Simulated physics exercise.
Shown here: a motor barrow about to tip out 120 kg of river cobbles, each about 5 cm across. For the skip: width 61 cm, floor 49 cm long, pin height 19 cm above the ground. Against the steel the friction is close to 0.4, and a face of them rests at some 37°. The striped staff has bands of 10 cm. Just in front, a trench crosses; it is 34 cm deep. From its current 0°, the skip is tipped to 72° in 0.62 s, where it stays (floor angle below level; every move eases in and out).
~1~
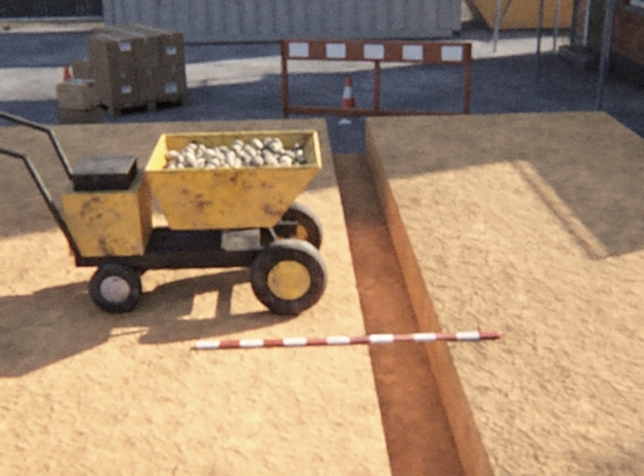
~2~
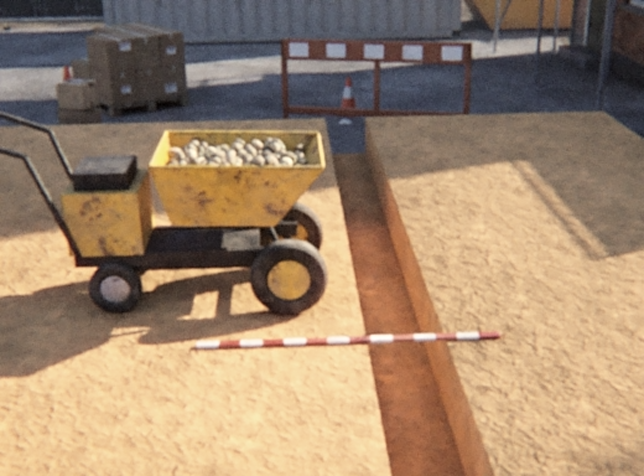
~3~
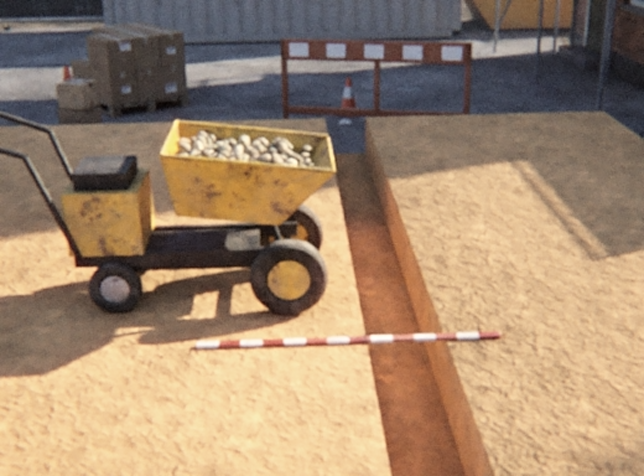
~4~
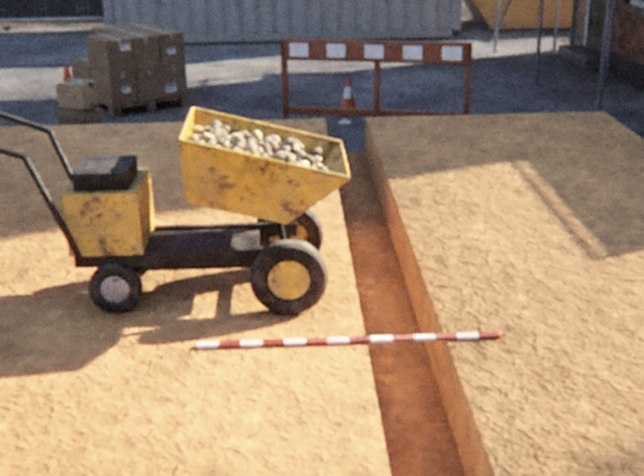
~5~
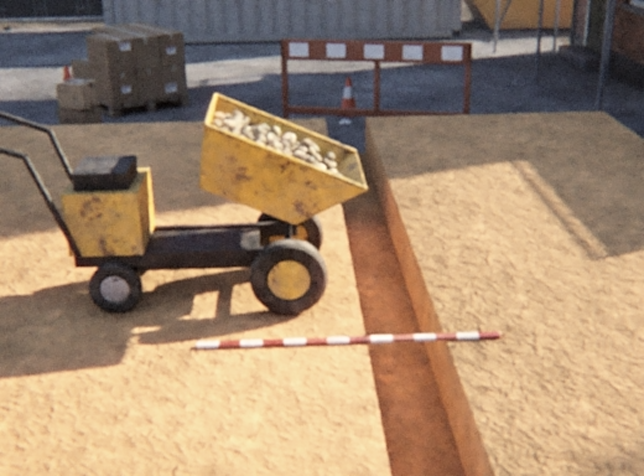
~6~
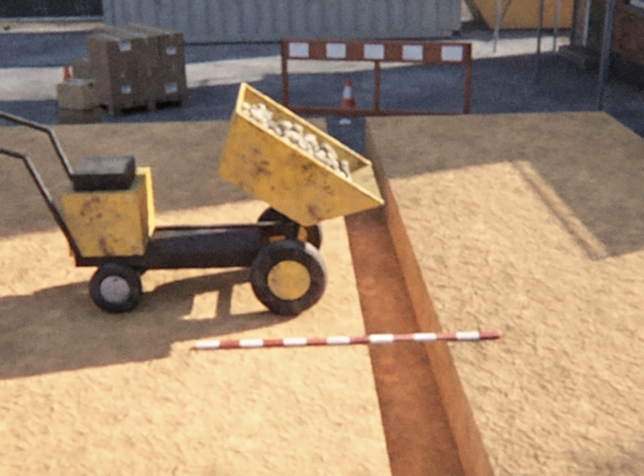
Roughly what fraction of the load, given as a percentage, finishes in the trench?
Some 24 per cent of the stones.
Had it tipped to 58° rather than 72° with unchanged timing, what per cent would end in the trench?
Roughly 20%.
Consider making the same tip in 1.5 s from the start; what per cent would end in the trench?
45 per cent.
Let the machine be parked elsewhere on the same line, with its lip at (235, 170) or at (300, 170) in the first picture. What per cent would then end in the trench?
I'd expect close to 95 per cent at the first and 45 per cent at the second.
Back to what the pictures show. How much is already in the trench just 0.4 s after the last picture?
About 5 per cent by then.
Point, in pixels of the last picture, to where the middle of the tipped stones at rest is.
Roughly at (473, 279).
Then, 0.2 s after the last picture the floor is at 60°, 100 % in the skip; the foremost stones are at (391, 216).
Then, 0.4 s after the last picture the floor is at 72°, 64 % in the skip, 5 % in the trench, 32 % past the trench; the foremost stones are at (484, 276).
Then, 0.8 s after the last picture the floor is at 72°, 15 % in the skip, 9 % in the trench, 76 % past the trench; the foremost stones are at (639, 274).
Then, 2.7 s after the last picture the floor is at 72°, 0 % in the skip, 24 % in the trench, 76 % past the trench; the foremost stones are past the picture's edge.
